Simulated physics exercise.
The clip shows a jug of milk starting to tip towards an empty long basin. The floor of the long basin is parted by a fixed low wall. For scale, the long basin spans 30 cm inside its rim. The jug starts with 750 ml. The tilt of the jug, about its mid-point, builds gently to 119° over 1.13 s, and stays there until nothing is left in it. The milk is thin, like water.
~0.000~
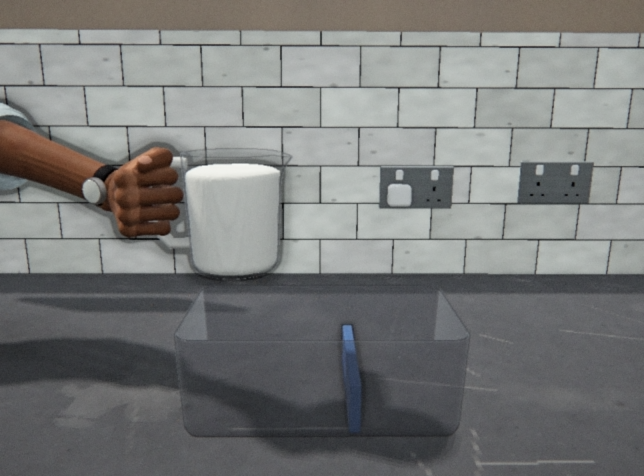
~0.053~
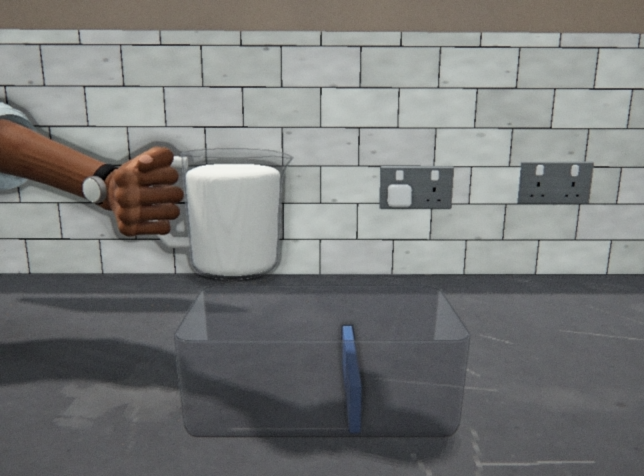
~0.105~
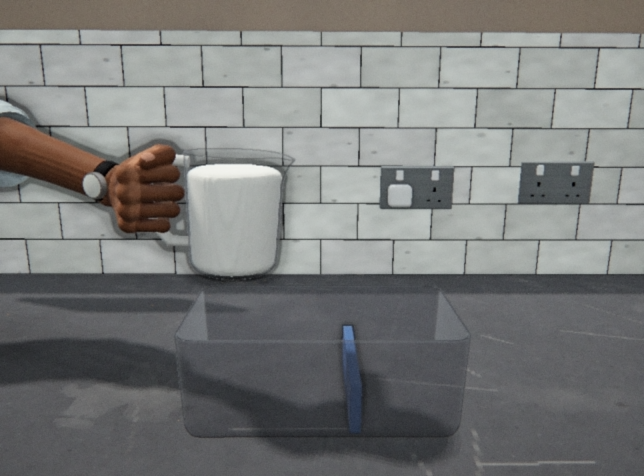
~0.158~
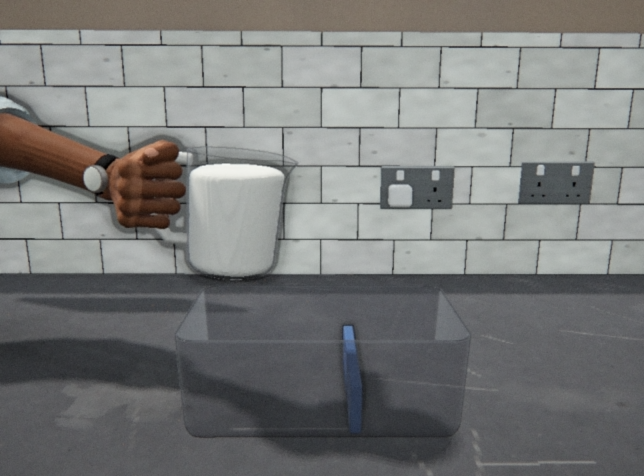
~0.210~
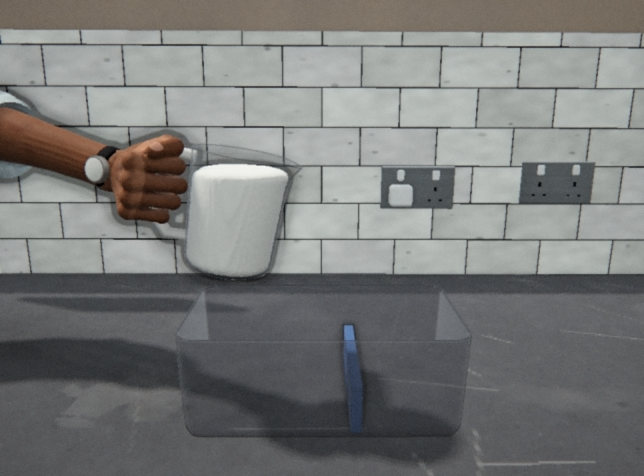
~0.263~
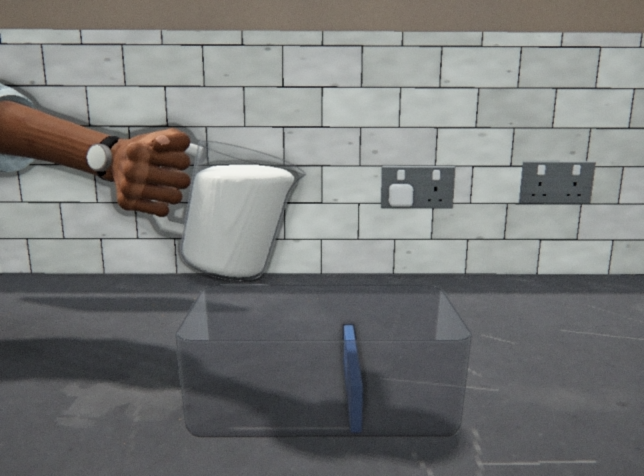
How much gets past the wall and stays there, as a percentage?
About 44 per cent.
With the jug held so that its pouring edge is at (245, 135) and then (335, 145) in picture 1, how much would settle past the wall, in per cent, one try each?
First 5, then 80 per cent.
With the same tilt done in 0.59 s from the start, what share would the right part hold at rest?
In that case some 20 per cent.
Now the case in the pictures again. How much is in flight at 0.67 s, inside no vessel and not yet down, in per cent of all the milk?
Some 18 per cent.
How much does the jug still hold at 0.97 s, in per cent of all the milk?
Some 14 per cent.
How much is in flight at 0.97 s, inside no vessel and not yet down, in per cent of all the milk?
About 10 per cent.
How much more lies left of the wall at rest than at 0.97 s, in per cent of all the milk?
About 22 per cent.
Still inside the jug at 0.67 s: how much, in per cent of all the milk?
Some 74 per cent.
After 0.67 s the tilt is 77° and 73 per cent is still to pour, 1 is left of the wall and 9 right of it.
After 0.97 s the tilt is 113° and 14 per cent is still to pour, 32 is left of the wall and 44 right of it.
After 1.29 s the tilt is 119° and 0 per cent is still to pour, 54 is left of the wall and 44 right of it.
After 1.63 s the tilt is 119° and 0 per cent is still to pour, 54 is left of the wall and 44 right of it.
In the end 54 per cent lies left of the wall, 44 right of it and 1 outside.
